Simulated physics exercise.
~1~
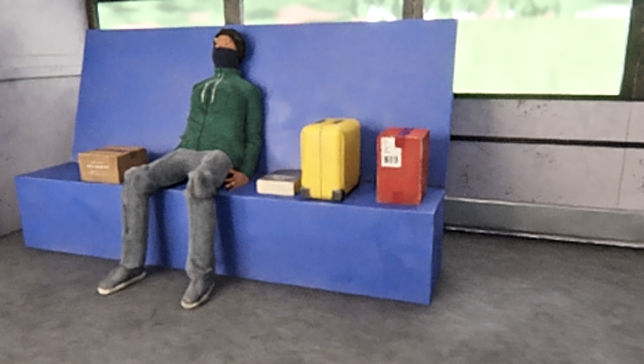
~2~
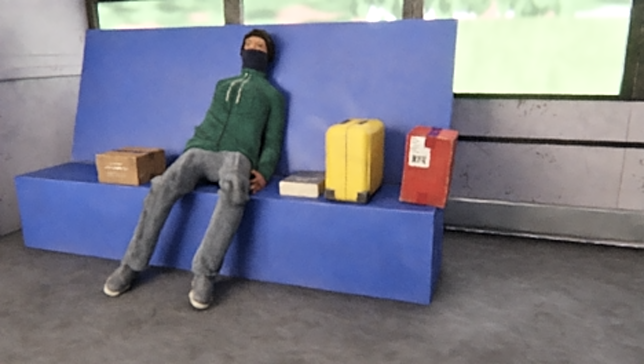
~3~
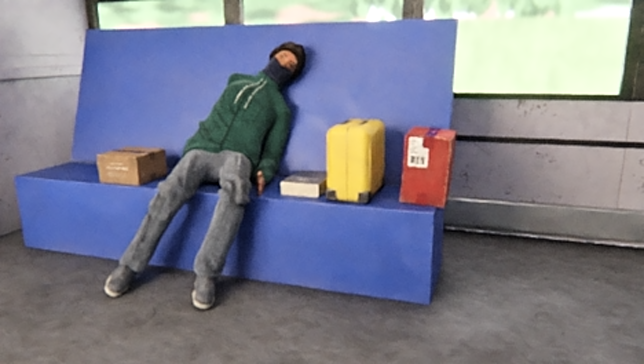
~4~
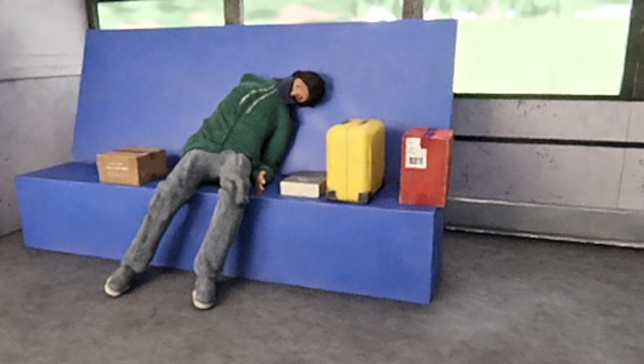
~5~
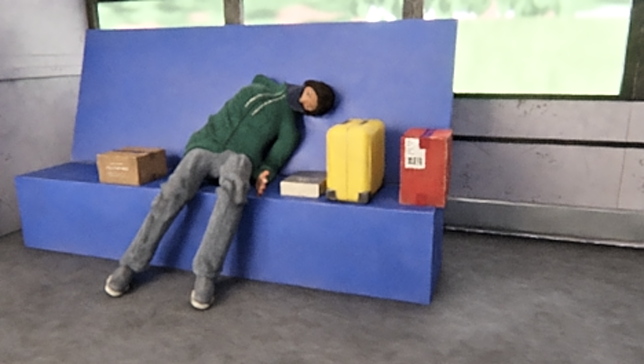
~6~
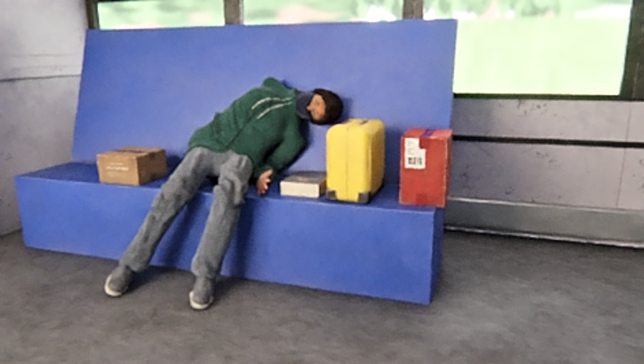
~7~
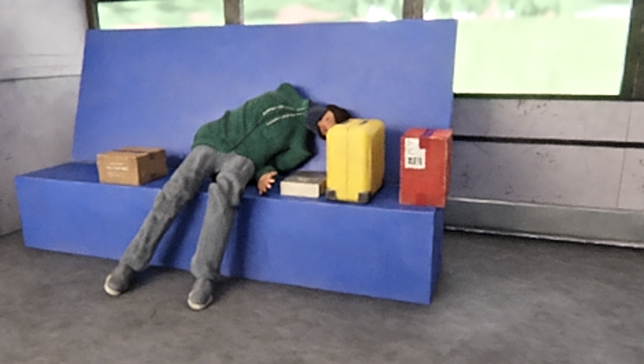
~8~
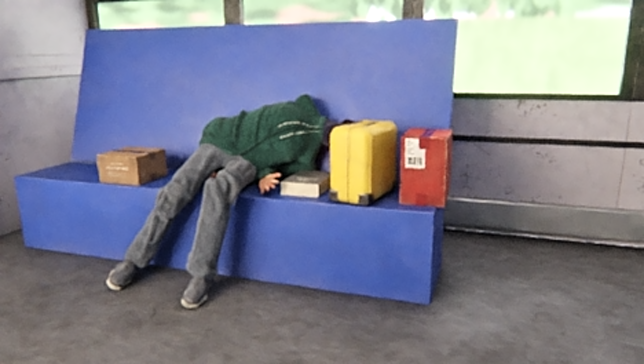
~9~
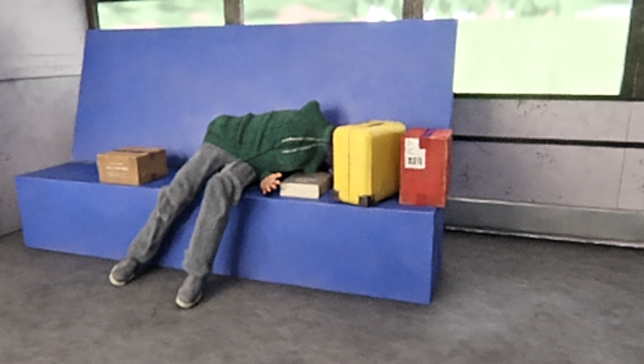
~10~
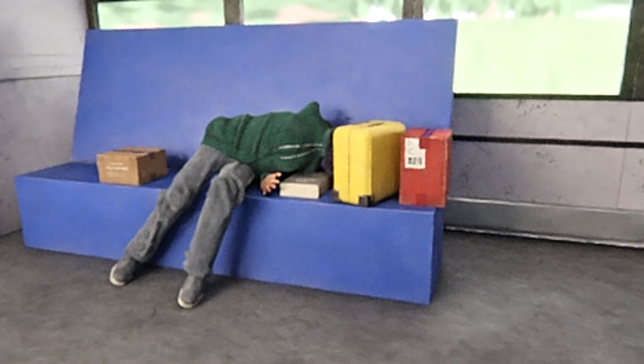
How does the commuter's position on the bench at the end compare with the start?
At the start he sat leaning back against the blue backrest, and by the end he was farther right and lower, slumped sideways with his head down by the yellow case.
